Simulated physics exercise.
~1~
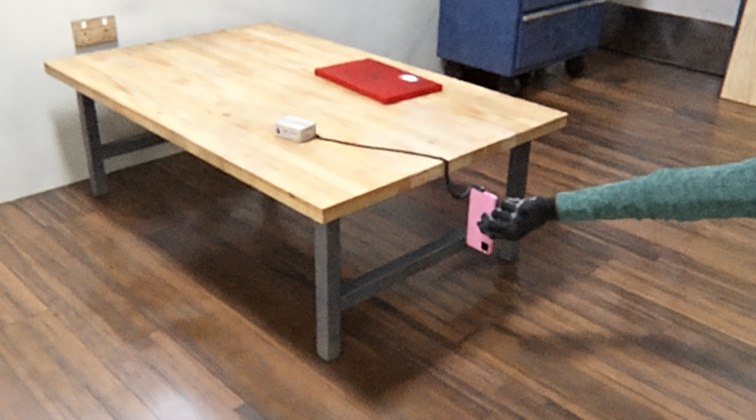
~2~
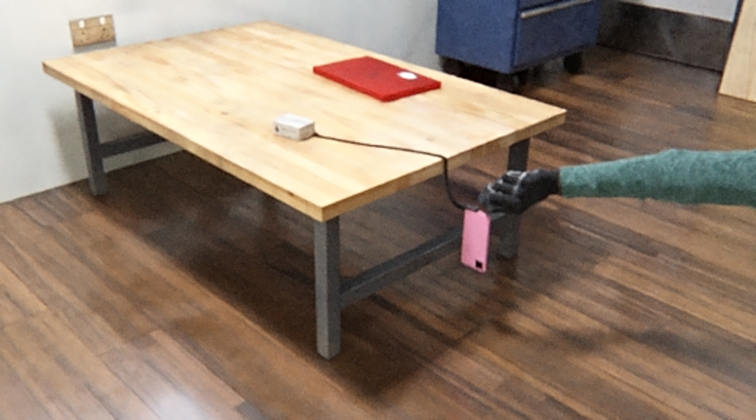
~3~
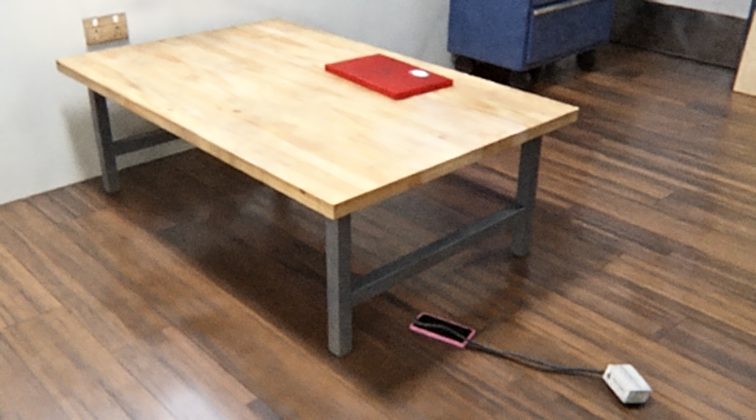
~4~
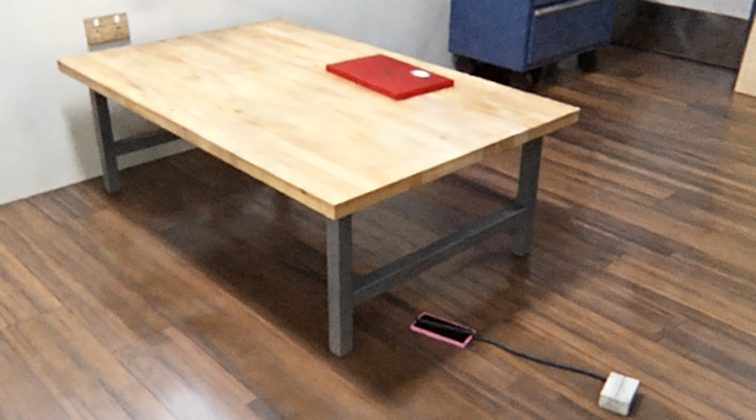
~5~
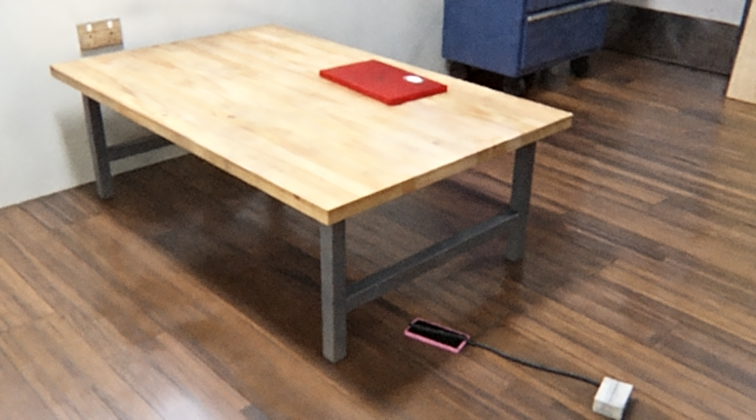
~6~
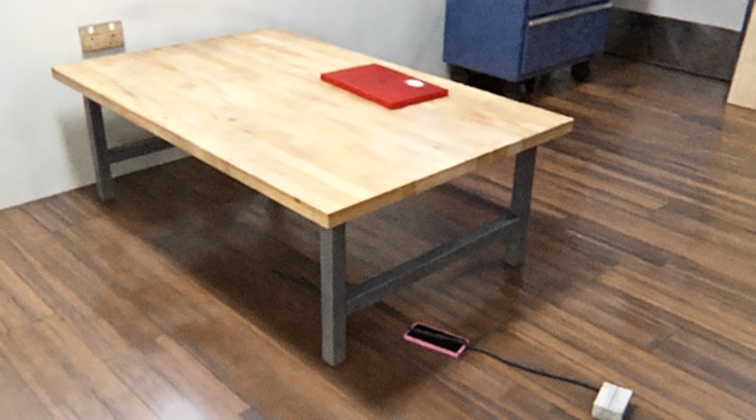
To begin with, a gloved hand in a green sleeve holds a pink phone beside a low wooden workbench, with a dark ribbon running from it to a small white box on the tabletop, near a red laptop. The fingers open, and the phone starts to drop below the hand. The phone lands on the floor, and the white box follows it off the bench, coming down to the right of it. The box shifts slightly, and the ribbon straightens out. Finally, phone and box lie still on the wooden floor, still joined, while the laptop remains in its place.
